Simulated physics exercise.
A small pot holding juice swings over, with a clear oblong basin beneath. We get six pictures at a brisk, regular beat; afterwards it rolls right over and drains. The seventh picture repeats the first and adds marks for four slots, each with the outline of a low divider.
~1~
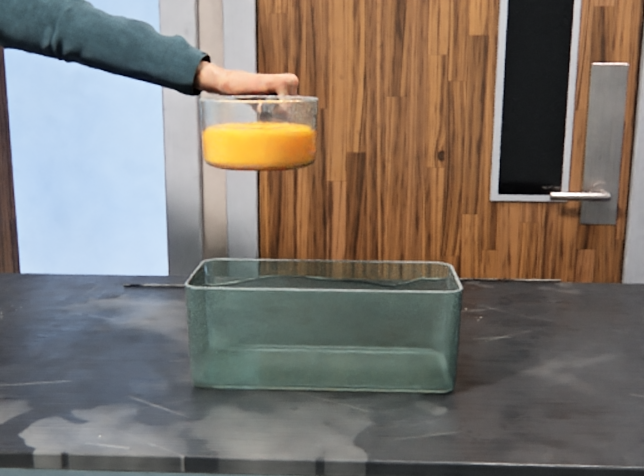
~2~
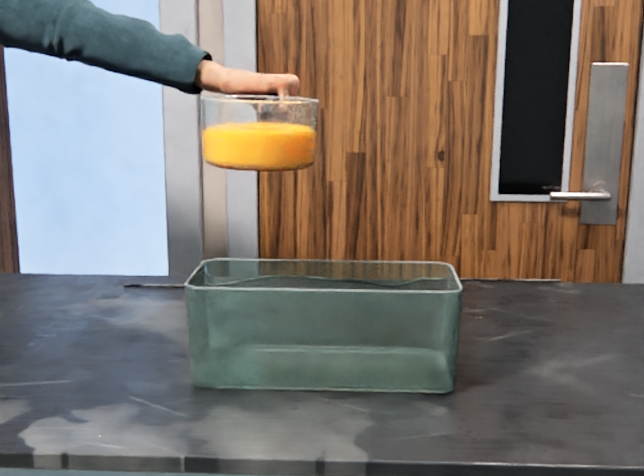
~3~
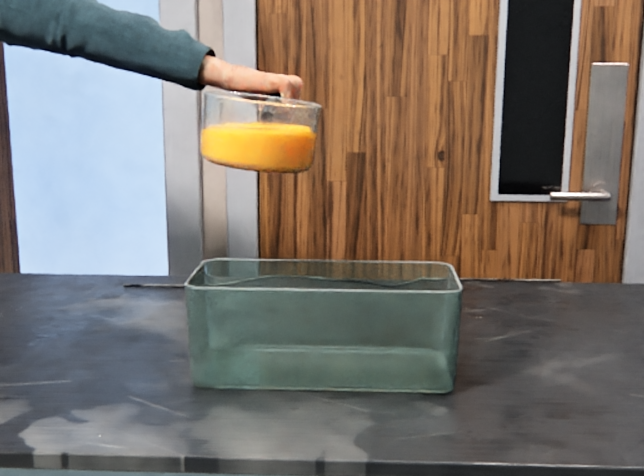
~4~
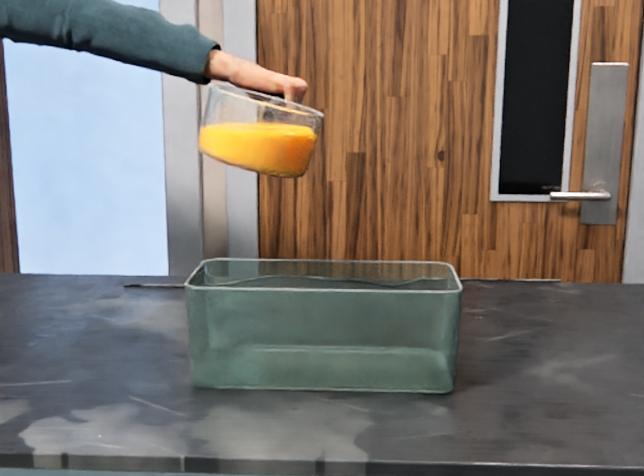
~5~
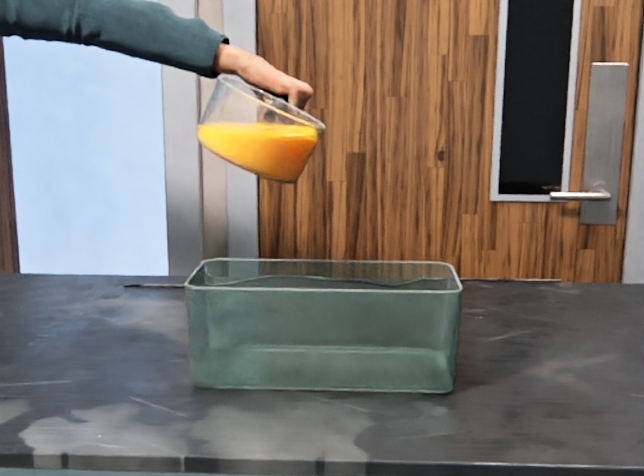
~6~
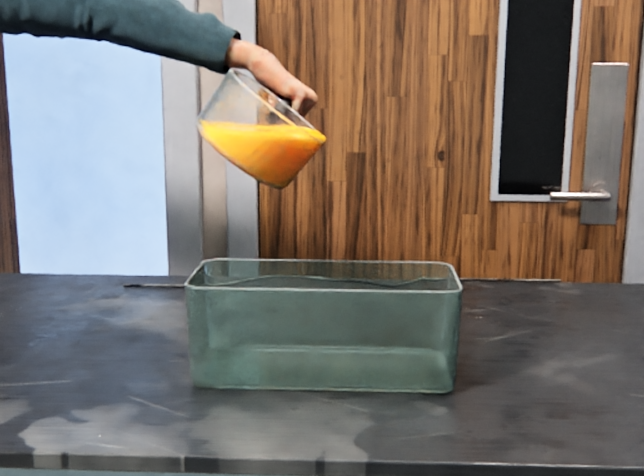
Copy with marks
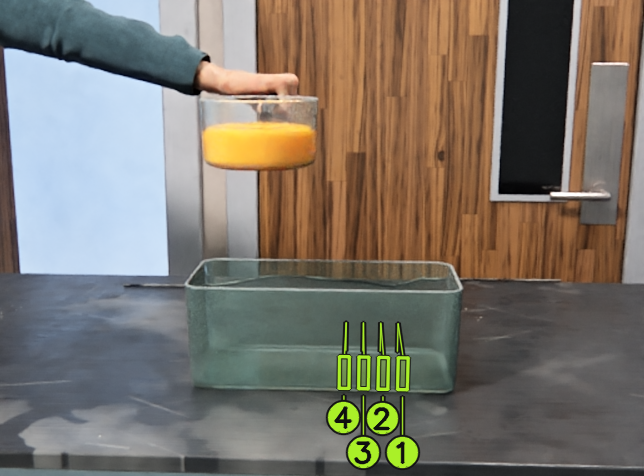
A small clear pot of orange juice, held by a hand, tilts rightward above a clear basin.
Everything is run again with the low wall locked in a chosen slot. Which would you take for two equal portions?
Use slot 3.
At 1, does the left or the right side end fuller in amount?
The left one.
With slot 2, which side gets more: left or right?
More ends on the left.
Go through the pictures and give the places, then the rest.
The first picture shows upright, lip at (315, 99); basin from (191, 385) to (455, 391); nothing has left yet.
The second picture shows upright, lip at (316, 100); nothing has left yet.
The third picture shows tipped about 7°, lip at (319, 106); nothing has left yet.
The fourth picture shows tipped about 15°, lip at (321, 114); nothing has left yet.
The fifth picture shows tipped about 25°, lip at (323, 126); nothing has left yet.
The sixth picture shows tipped about 38°, lip at (323, 140); juice is over the lip, down to (323, 140).
On the marked copy, 1 at (402, 396); 2 at (382, 396); 3 at (363, 396); 4 at (343, 395).
With 1, about 94 % ends left of the wall and 4 % right of it.
With 2, about 78 % ends left of the wall and 21 % right of it.
With 3, about 47 % ends left of the wall and 52 % right of it.
With 4, about 15 % ends left of the wall and 85 % right of it.
